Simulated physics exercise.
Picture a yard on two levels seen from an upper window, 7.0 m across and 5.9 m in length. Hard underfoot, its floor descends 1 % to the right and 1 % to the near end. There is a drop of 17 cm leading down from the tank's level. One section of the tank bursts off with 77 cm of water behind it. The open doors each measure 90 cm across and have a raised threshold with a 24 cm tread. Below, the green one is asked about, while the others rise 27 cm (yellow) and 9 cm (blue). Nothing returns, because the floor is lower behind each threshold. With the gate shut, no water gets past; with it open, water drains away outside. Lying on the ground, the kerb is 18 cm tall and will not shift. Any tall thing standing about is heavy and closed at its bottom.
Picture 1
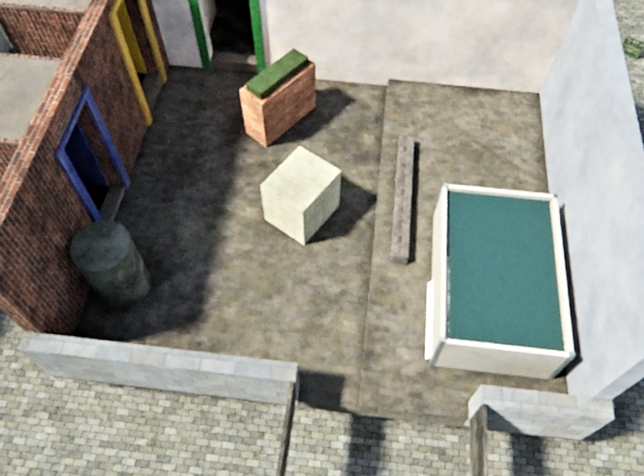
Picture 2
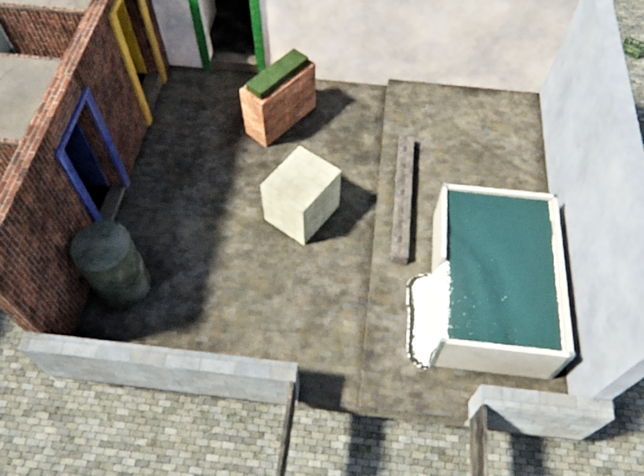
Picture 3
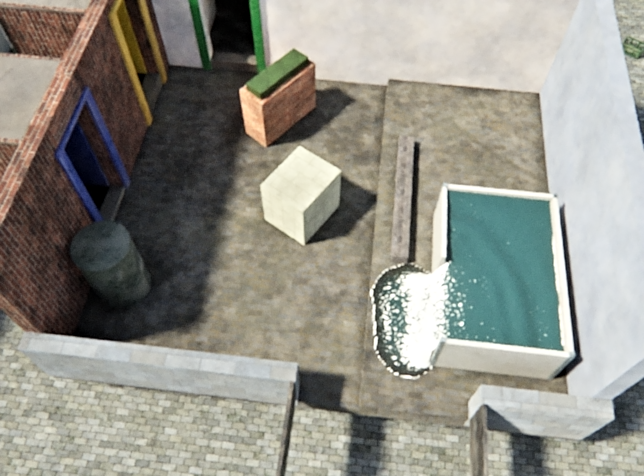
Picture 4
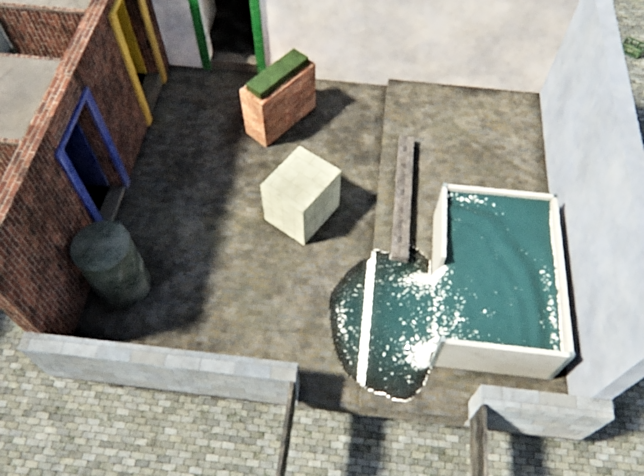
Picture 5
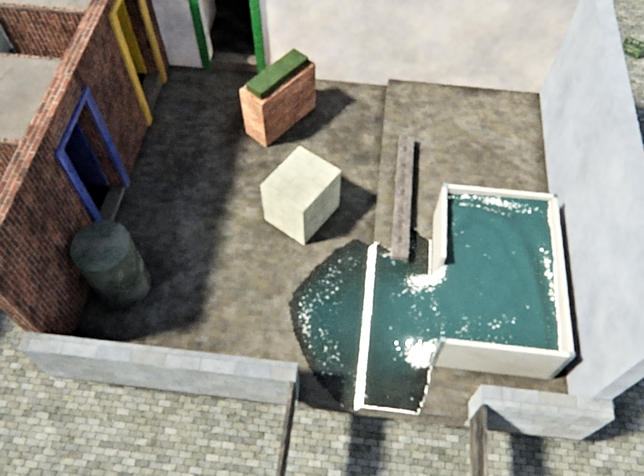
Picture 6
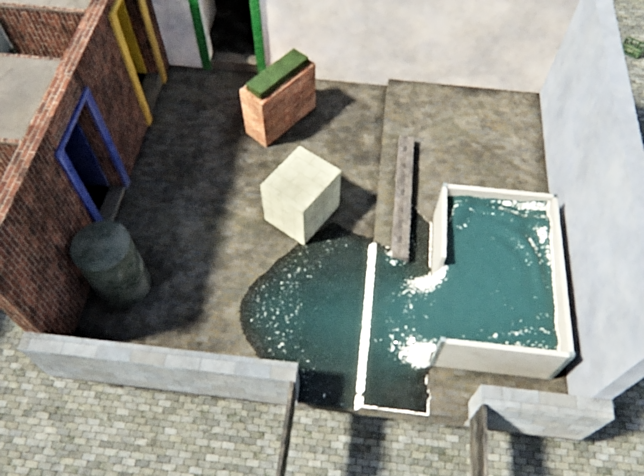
To begin with, dark green water lies still in a pale rectangular tank at the right of a walled yard. White, foaming water bursts from the tank's left side near its front corner, then spreads leftward across the floor, over a step edge, widening into a dark pool below the pale block.
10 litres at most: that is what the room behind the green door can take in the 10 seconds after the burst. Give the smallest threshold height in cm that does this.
Roughly 11.5 cm is needed.
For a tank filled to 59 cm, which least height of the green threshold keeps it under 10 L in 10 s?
Around 7.0 cm high.
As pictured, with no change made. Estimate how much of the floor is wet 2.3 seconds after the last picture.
Approximately 45 % of the floor.
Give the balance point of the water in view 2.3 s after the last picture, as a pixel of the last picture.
It lies near (330, 291) in the last picture.
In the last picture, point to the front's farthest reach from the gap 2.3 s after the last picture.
(154, 111).
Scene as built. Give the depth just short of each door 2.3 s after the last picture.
In cm - yellow: 1, green: 0, blue: 16.
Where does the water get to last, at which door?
Answer: The green door.
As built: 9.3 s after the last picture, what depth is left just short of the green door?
It comes to about 8.5 centimetres deep.
Then, 0.7 s after the last picture water covers 35 % of the floor, deepest (42 cm) near (426, 333); it has not reached the green door.
Then, 2.3 s after the last picture water covers 45 % of the floor, deepest (44 cm) near (67, 356); it has not reached the green door.
Then, 9.3 s after the last picture water covers 70 % of the floor, deepest (14 cm) near (369, 266); 9 cm at the green door, 0 litres in over its 22 cm threshold.
At the green door as built, the water peaked near 16 cm, 5.9 s after the last picture.
Run again over the same 10 s with other heights there, 18 litres in over 10.5 cm, 1 litre over 14 cm. The limit of 10 litres is kept from about 11.5 cm up.
